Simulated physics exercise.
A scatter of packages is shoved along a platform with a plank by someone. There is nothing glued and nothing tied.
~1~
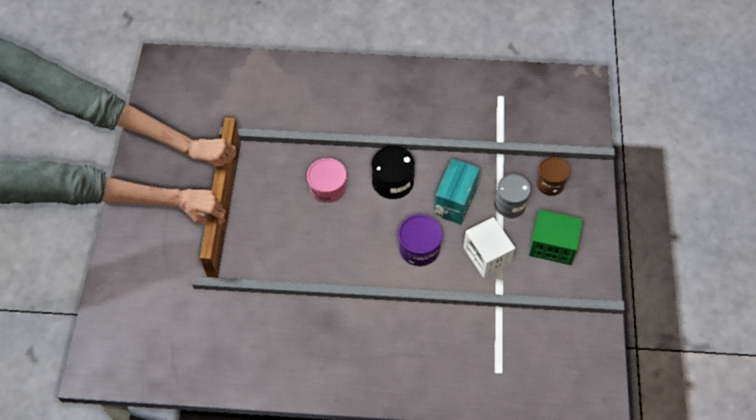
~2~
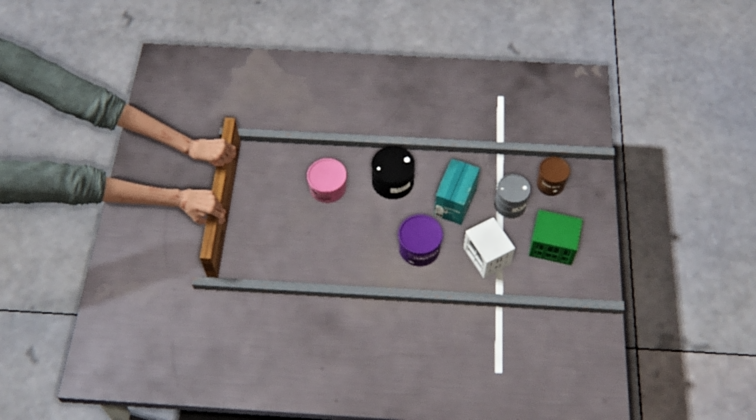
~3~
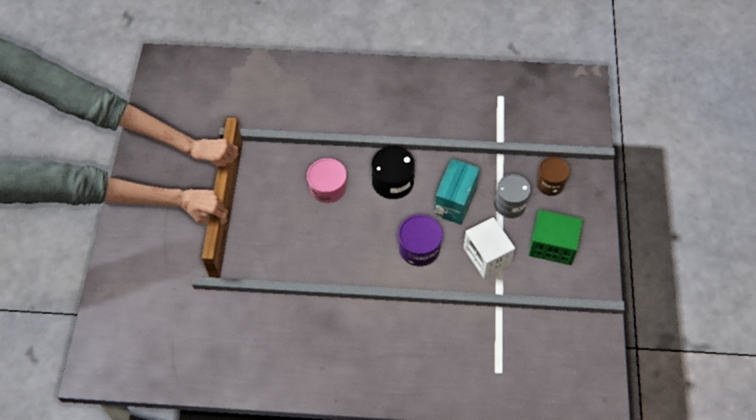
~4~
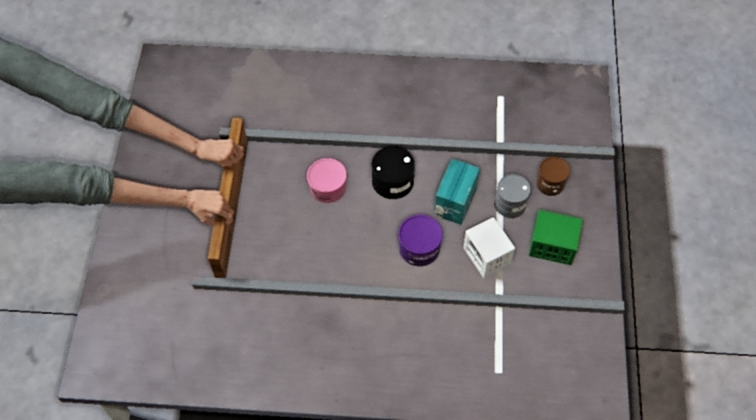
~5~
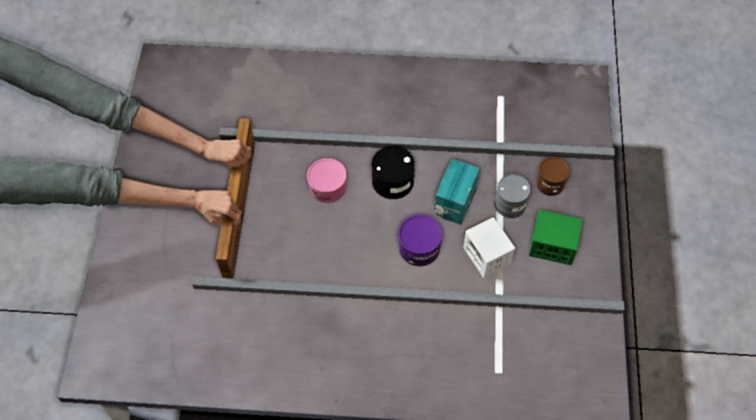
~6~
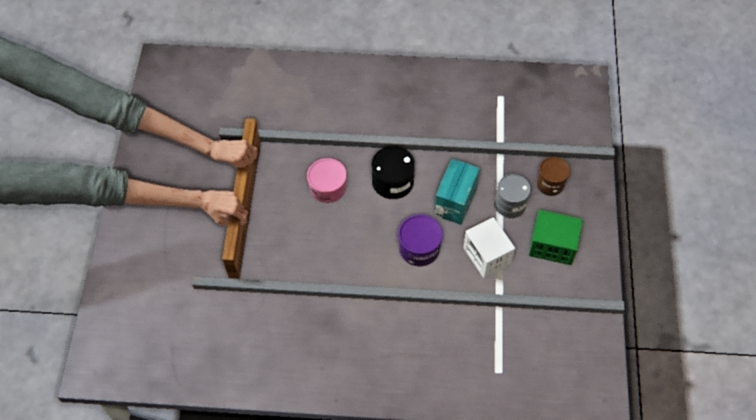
A wooden plank, gripped by two hands, slides slightly right toward the still, scattered packages.
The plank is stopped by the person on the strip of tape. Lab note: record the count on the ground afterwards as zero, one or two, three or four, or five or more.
The push is going to send nothing over the edge.
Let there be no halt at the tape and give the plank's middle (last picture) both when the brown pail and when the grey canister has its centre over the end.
Near (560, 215), then near (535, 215).
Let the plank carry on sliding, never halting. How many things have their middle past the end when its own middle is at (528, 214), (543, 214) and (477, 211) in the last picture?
In order, that gives 1, then 2, then 0.
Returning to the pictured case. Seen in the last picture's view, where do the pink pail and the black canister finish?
About (520, 210), and the other about (522, 168).
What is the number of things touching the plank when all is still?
That would be 3 of them.
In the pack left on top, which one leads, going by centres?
Green crate.
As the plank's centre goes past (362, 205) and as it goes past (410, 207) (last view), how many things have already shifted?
One spot: 2. Other spot: 4.
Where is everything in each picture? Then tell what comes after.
The first picture shows green crate (555, 238); brown pail (553, 177); grey canister (512, 197); plank (222, 197); tape (500, 223).
The second picture shows brown pail (553, 177); turquoise parcel (457, 192).
The third picture shows grey canister (512, 197); plank (224, 197).
The fourth picture shows green crate (555, 238); white crate (489, 248).
The fifth picture shows brown pail (553, 177); black canister (393, 173).
The sixth picture shows green crate (555, 238); brown pail (553, 177); grey canister (512, 197); plank (243, 198); tape (500, 223).
Soon after, none off yet; green crate at rest near (555, 238); brown pail at rest near (553, 177); grey canister at rest near (512, 197).
At rest, the number that fall off is zero.
